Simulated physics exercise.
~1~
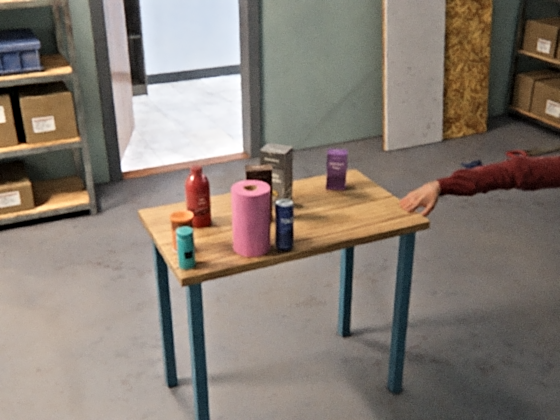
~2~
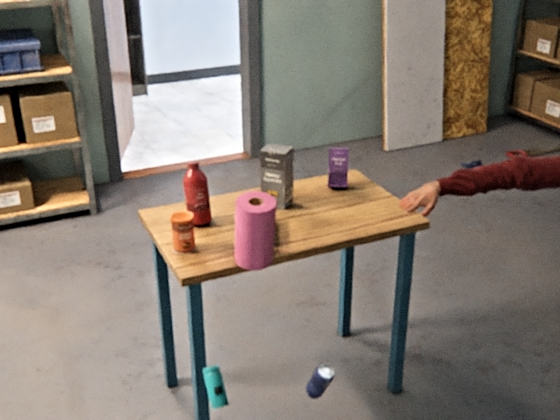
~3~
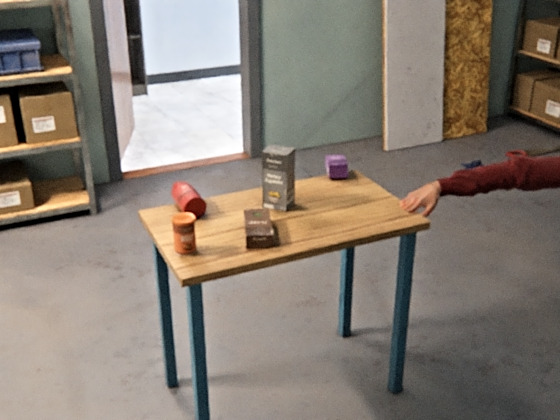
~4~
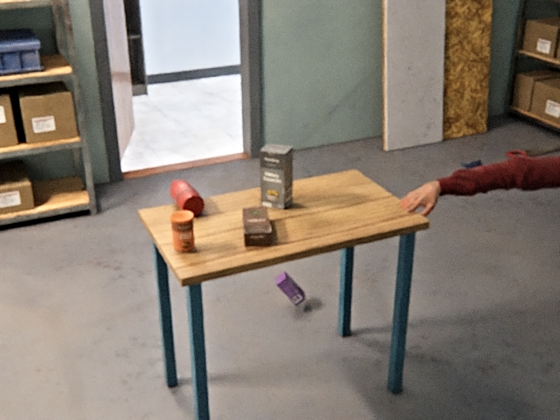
The footage shows a hand at the edge of a wooden table holding various containers as a turquoise shaker and blue can fall off, followed by a pink roll. A red bottle and brown packet tip over, then a purple carton drops, leaving the grey carton and orange tin upright.
